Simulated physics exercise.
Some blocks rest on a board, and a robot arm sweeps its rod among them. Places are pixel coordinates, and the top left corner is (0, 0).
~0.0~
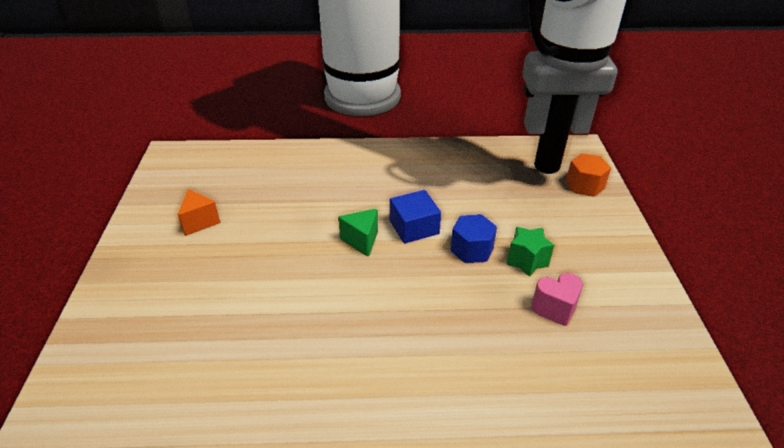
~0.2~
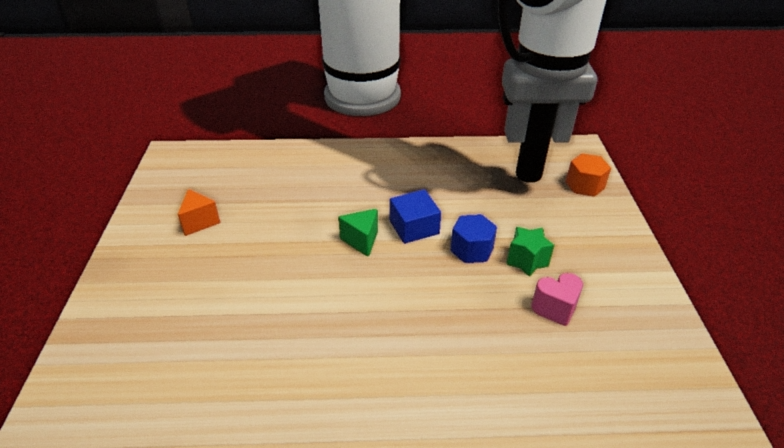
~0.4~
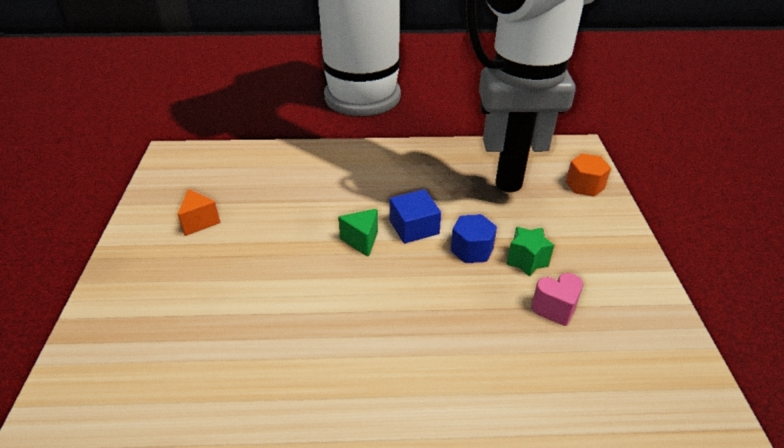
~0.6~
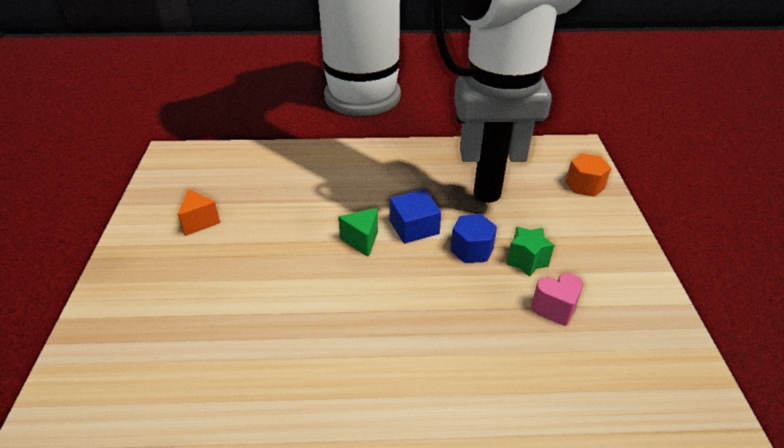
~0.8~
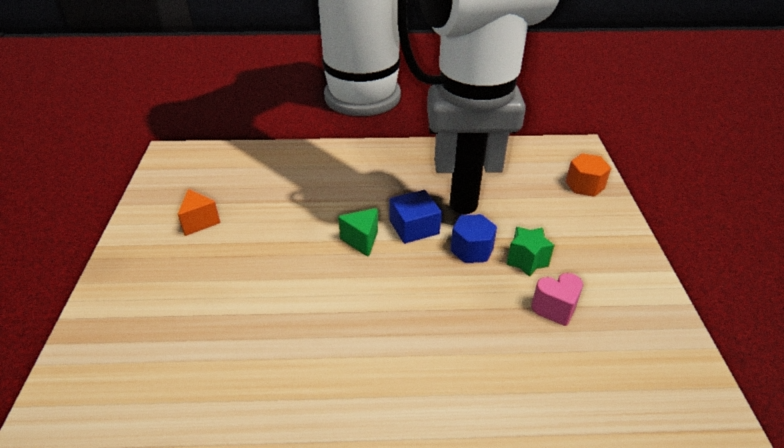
A robot arm swept its black rod leftward and a little nearer across a wooden board, from beside the orange hexagon to the blue blocks, while all the colored blocks stayed still.
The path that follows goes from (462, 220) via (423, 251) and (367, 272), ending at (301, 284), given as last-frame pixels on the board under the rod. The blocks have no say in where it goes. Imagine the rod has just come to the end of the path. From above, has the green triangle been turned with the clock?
I believe not.
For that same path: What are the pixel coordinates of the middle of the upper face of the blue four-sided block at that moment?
The middle of its upper face will lie at (396, 211).
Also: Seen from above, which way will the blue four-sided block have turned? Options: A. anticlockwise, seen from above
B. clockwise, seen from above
It's B.
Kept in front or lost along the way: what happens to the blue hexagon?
My prediction: No longer in front.
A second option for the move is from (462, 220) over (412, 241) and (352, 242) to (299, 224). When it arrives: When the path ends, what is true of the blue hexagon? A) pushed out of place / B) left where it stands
The correct letter is B.
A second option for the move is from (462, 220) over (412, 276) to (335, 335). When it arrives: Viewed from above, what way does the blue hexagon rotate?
Seen from overhead, it turns anticlockwise.
On the path given first. One third of the way, rod at (424, 237); green triangle at (357, 218); blue four-sided block at (399, 210), turned 60° clockwise; blue hexagon at (472, 232), turned 35° anticlockwise.
Two thirds of the way, rod at (366, 259); green triangle at (356, 217), turned 20° anticlockwise; blue four-sided block at (396, 211), turned 70° clockwise; blue hexagon at (472, 232), turned 35° anticlockwise.
At the end, rod at (299, 270); green triangle at (356, 217), turned 20° anticlockwise; blue four-sided block at (396, 211), turned 70° clockwise; blue hexagon at (472, 232), turned 35° anticlockwise; green star-shaped block not moved.
